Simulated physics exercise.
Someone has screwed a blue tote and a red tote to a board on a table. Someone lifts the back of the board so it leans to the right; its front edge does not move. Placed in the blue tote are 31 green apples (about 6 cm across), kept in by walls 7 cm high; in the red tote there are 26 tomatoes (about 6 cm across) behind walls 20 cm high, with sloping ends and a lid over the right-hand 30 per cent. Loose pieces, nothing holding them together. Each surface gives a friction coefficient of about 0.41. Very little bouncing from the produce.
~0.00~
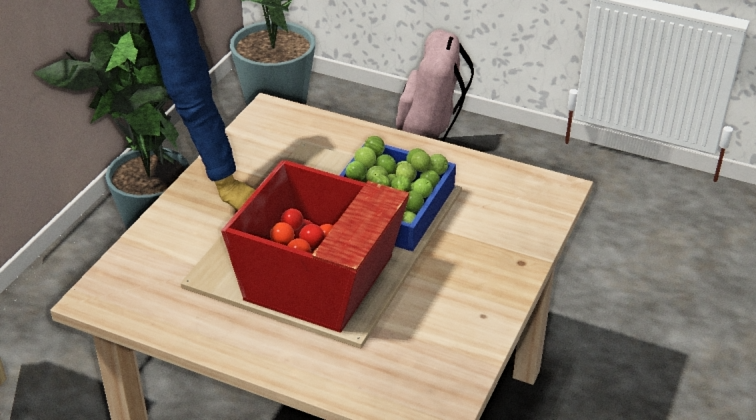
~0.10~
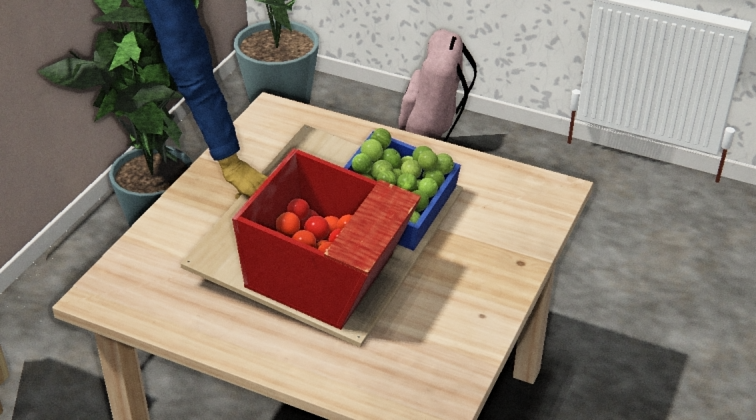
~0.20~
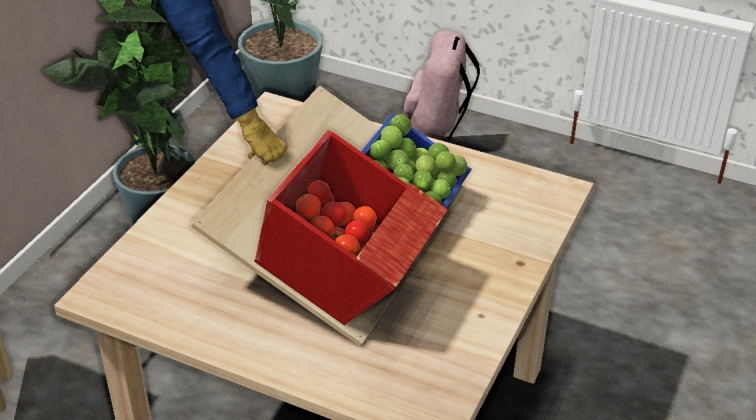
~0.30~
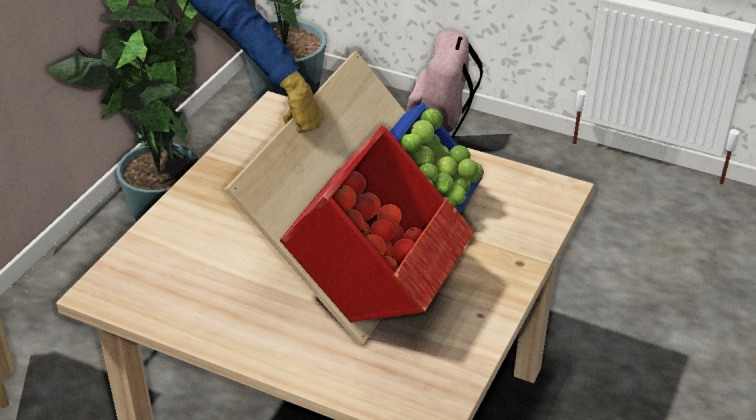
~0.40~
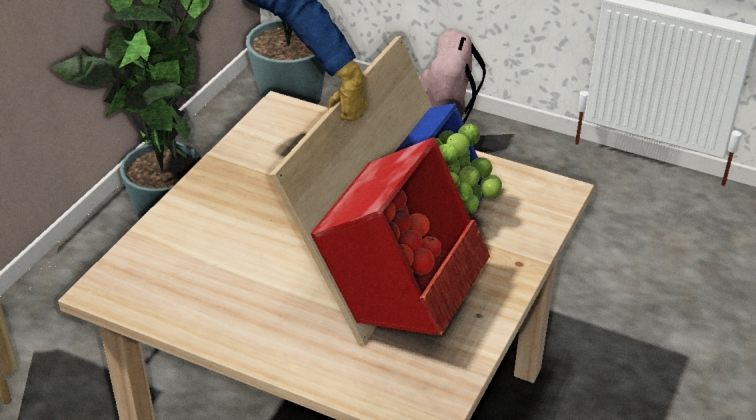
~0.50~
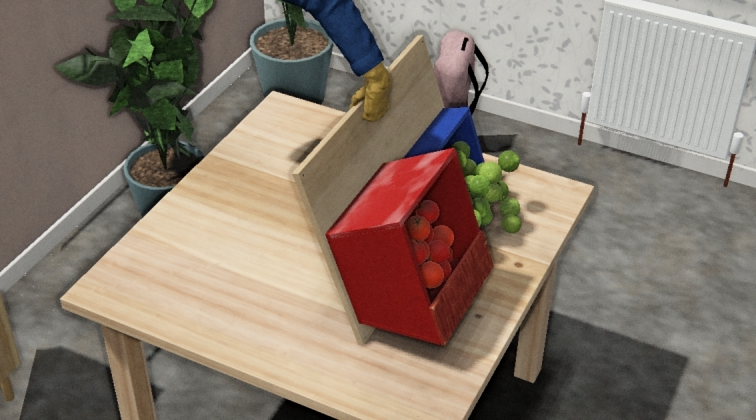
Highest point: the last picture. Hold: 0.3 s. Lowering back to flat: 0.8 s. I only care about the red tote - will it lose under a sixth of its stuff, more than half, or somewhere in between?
It will lose under a sixth.
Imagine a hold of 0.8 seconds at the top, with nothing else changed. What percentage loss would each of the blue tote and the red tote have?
With that change, blue tote sheds 60 percent and red tote sheds 10 percent.
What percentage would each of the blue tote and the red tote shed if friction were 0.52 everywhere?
That would cost the blue tote 60 and the red tote 10 per cent of the load.
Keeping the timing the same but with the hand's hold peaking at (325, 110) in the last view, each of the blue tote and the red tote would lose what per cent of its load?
Blue tote 50%, red tote 0%.
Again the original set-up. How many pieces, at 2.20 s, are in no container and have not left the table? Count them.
I'd put it at close to 10.
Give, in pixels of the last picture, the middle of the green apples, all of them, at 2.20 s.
Roughly (515, 243).
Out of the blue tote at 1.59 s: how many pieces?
Roughly, out by then: Blue tote 20.
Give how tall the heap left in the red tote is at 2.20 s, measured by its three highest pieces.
16 centimetres high, more or less.
After 0.77 s, tilt 71°; the blue tote is down by 19 of 31 and the red tote is down by 1 of 26.
After 1.11 s, tilt 47°; the blue tote is down by 20 of 31 and the red tote is down by 1 of 26.
After 1.59 s, tilt 0°; the blue tote is down by 20 of 31 and the red tote is down by 1 of 26.
Outcome (at 2.20 s), the blue tote is down by 20 of 31 and the red tote is down by 1 of 26. Asked share, 1 of 26, 4 per cent.
